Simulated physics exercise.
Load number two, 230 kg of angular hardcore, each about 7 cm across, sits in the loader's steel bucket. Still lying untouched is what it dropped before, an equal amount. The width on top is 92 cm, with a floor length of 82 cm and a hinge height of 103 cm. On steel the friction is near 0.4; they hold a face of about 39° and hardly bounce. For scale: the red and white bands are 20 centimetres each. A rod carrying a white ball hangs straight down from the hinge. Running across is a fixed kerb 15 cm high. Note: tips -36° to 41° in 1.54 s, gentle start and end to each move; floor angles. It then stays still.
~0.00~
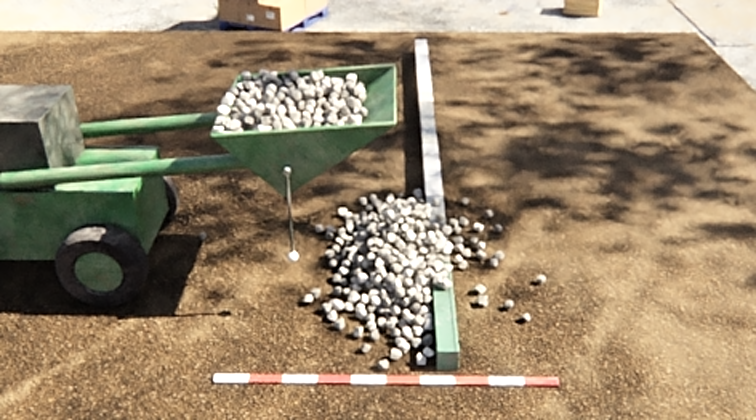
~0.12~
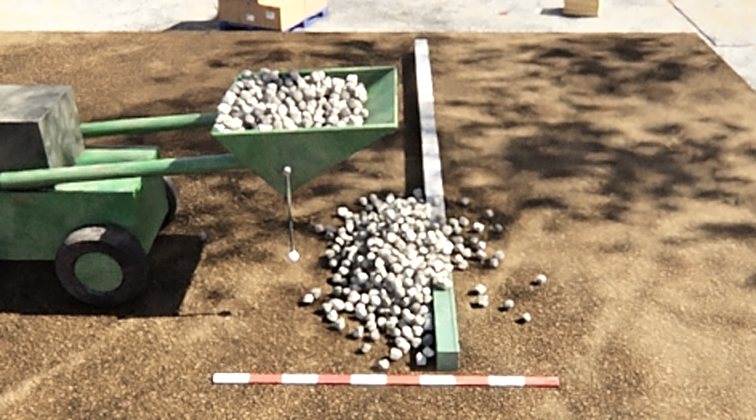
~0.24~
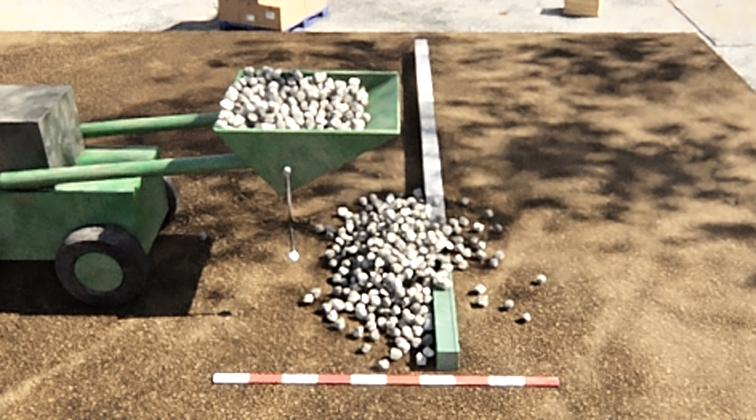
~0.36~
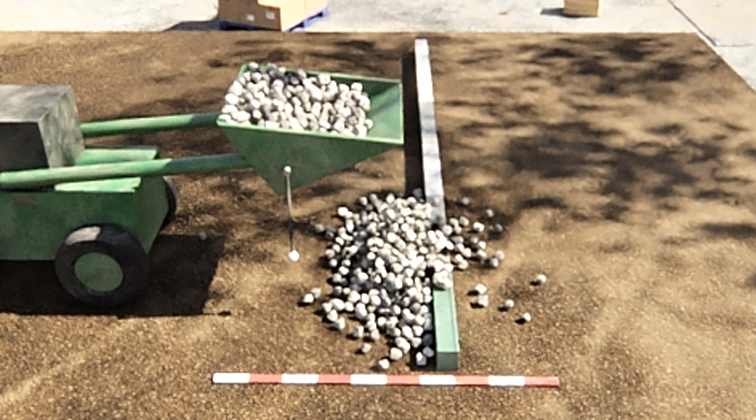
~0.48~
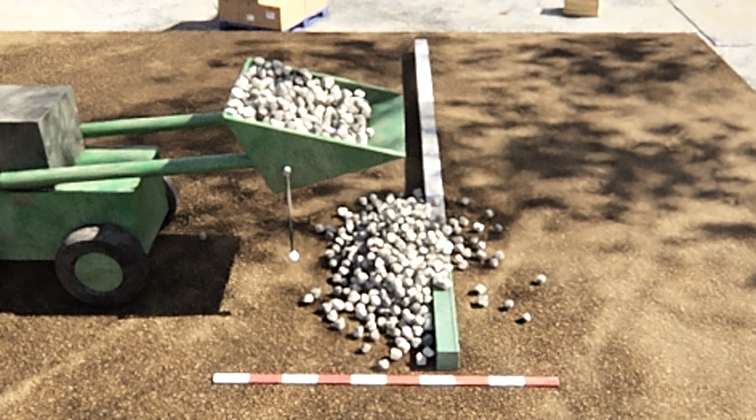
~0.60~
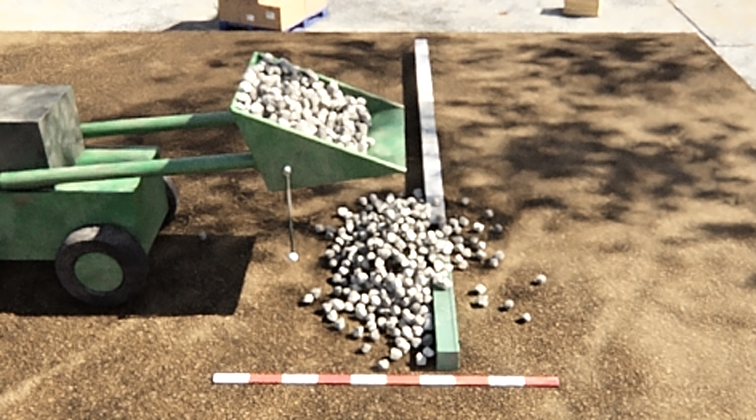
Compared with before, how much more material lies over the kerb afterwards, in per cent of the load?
Some 16 per cent of a load more.
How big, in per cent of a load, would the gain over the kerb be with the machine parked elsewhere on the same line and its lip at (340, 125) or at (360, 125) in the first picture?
0 % and 0 %.
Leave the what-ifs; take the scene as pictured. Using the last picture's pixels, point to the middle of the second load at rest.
Roughly pixel (397, 247) in the last view.
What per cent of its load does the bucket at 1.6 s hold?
It keeps some 45 percent of its load.
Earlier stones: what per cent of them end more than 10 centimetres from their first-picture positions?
Roughly 5 per cent of them.
After 1.2 s the floor is at 29°; in per cent of one load, 100 in the bucket, 97 on this side of the kerb, 4 over the kerb; the foremost stones are at (503, 259).
After 1.6 s the floor is at 41°; in per cent of one load, 47 in the bucket, 149 on this side of the kerb, 4 over the kerb; the foremost stones are at (503, 259).
After 2.0 s the floor is at 41°; in per cent of one load, 7 in the bucket, 180 on this side of the kerb, 13 over the kerb; the foremost stones are at (508, 270).
After 4.4 s the floor is at 41°; in per cent of one load, 0 in the bucket, 180 on this side of the kerb, 20 over the kerb; the foremost stones are at (542, 260). Net gain over the kerb, 16.
